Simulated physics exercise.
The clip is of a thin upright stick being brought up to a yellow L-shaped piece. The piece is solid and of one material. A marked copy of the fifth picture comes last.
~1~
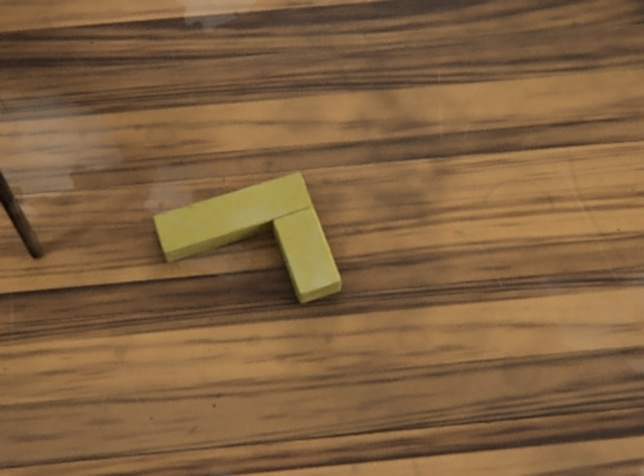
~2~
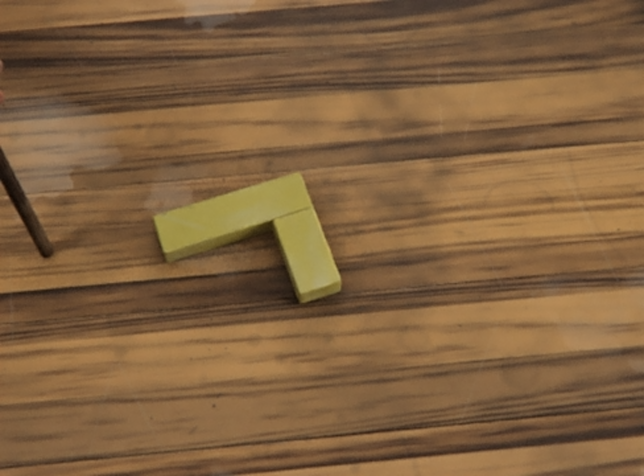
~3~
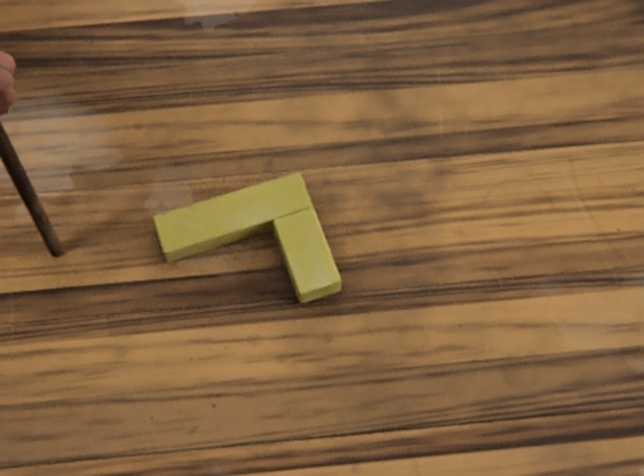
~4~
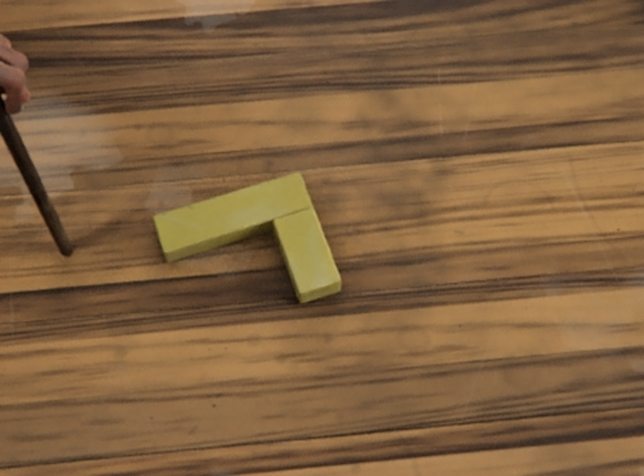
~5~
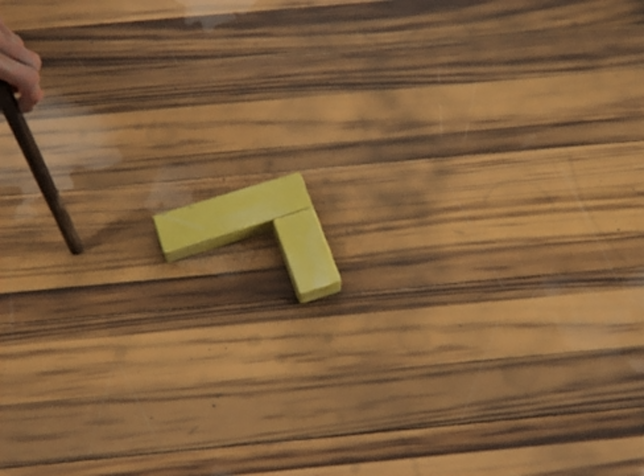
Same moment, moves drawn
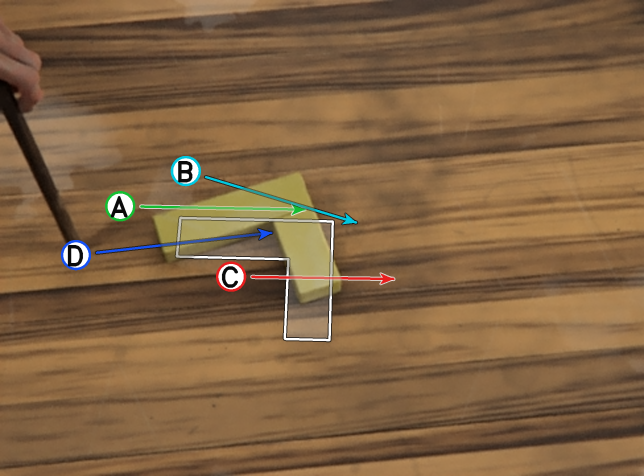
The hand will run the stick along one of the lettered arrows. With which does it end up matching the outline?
B.
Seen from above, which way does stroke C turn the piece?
It turns anticlockwise.
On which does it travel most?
D.
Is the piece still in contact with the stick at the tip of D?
Yes.
On the copy, A from (141, 207) to (305, 210); B from (206, 177) to (356, 223); C from (252, 277) to (393, 279); D from (97, 253) to (271, 233).
On B. First, foot of the stick (260, 195), piece (237, 214).
Then, foot of the stick (316, 211), piece (251, 226).
Finally, foot of the stick (356, 224), piece (253, 228); it fills the outline.
By contrast, A leaves the piece out of the outline, at (259, 235); C leaves the piece out of the outline, at (258, 226); D leaves the piece out of the outline, at (352, 200).
